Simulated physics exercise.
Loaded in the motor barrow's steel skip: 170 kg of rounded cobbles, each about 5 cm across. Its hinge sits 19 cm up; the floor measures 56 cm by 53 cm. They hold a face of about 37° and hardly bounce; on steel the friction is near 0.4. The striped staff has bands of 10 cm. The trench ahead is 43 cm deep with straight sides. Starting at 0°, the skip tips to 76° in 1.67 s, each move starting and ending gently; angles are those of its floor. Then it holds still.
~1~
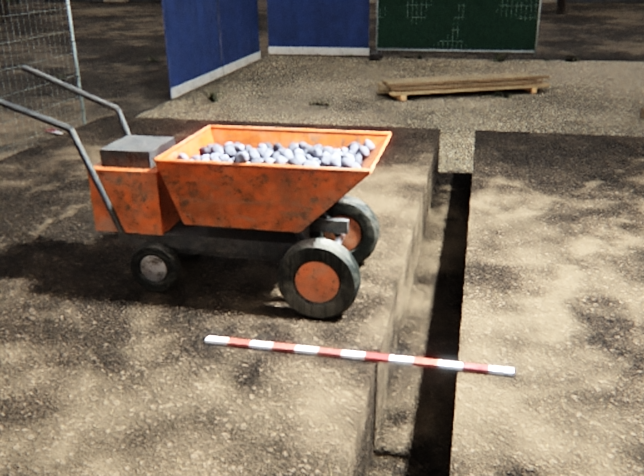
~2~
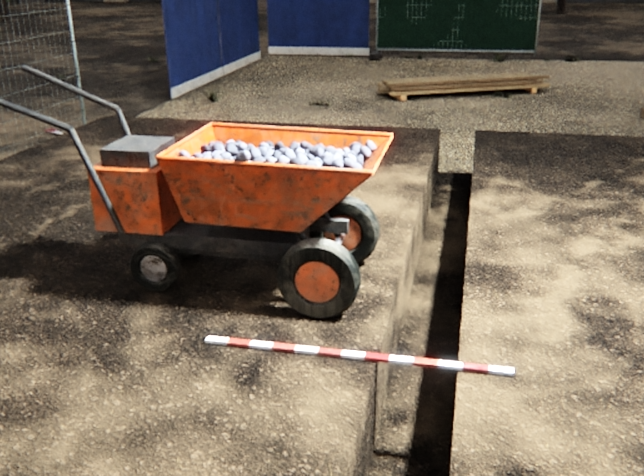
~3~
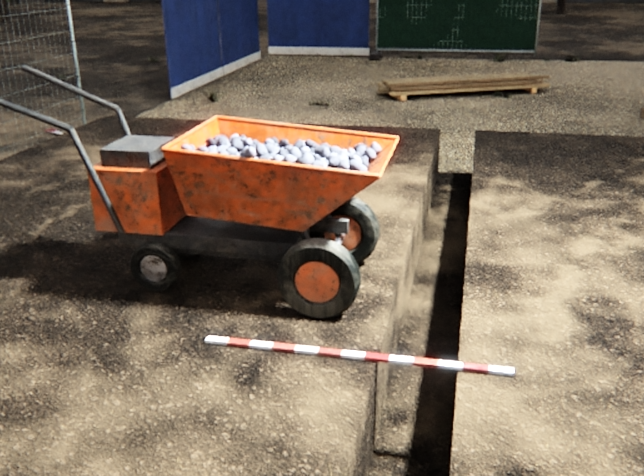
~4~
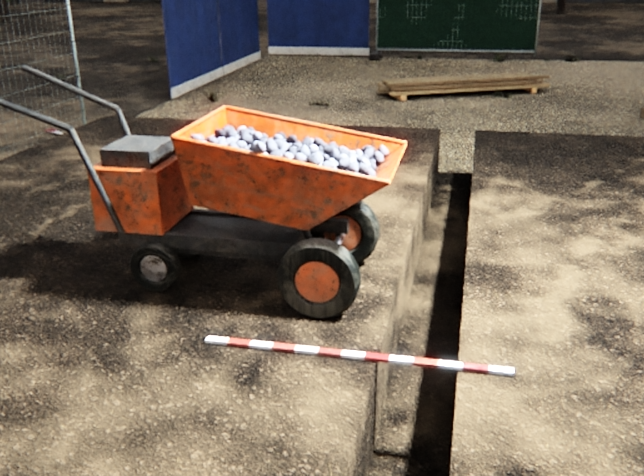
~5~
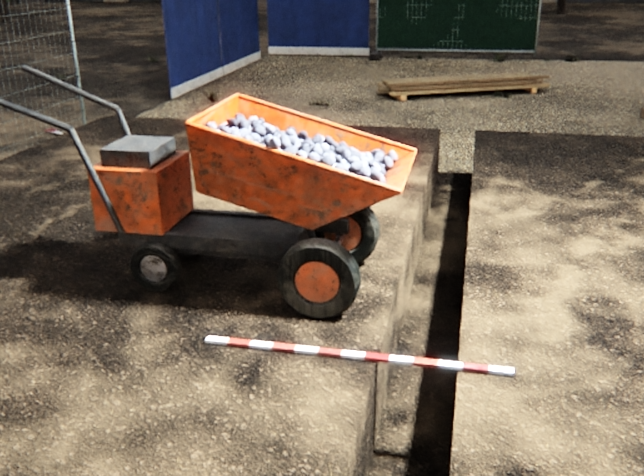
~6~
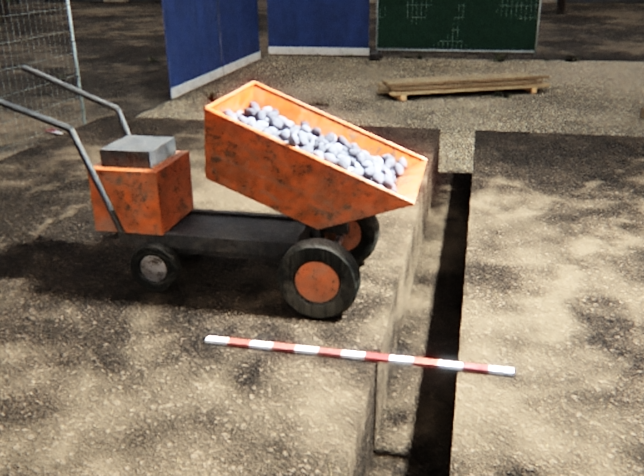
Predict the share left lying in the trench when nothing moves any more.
About 19 per cent.
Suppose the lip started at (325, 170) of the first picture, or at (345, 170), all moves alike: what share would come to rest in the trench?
Near 85 per cent from the first place, 60 from the second.
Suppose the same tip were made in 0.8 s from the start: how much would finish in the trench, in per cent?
In that case some 20 per cent.
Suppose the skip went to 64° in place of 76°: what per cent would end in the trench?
In that case some 35 per cent.
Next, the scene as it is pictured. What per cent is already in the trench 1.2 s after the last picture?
About 10 per cent by then.
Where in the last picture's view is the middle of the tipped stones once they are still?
Near (512, 298).
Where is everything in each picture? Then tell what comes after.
In the first frame, the skip is at 0°, its lip at (370, 172); the top of the load is at (272, 152).
In the second frame, the skip is at 1°, its lip at (373, 173); the top of the load is at (259, 149).
In the third frame, the skip is at 4°, its lip at (380, 176); the top of the load is at (251, 144).
In the fourth frame, the skip is at 9°, its lip at (389, 183); the top of the load is at (240, 136).
In the fifth frame, lip at (401, 192), floor tilted 15°, highest stones at (247, 126).
In the sixth frame, the skip is at 22°, its lip at (413, 204); the top of the load is at (255, 115).
Then, 0.6 s after the last picture the floor is at 64°, 98 % in the skip, 1 % in the trench, 1 % past the trench; the foremost stones are at (472, 277).
Then, 1.2 s after the last picture the floor is at 76°, 37 % in the skip, 8 % in the trench, 55 % past the trench; the foremost stones are at (641, 323).
Then, 1.5 s after the last picture the floor is at 76°, 15 % in the skip, 15 % in the trench, 70 % past the trench; the foremost stones are past the picture's edge.
Then, 3.5 s after the last picture the floor is at 76°, 12 % in the skip, 19 % in the trench, 70 % past the trench; the foremost stones are past the picture's edge.
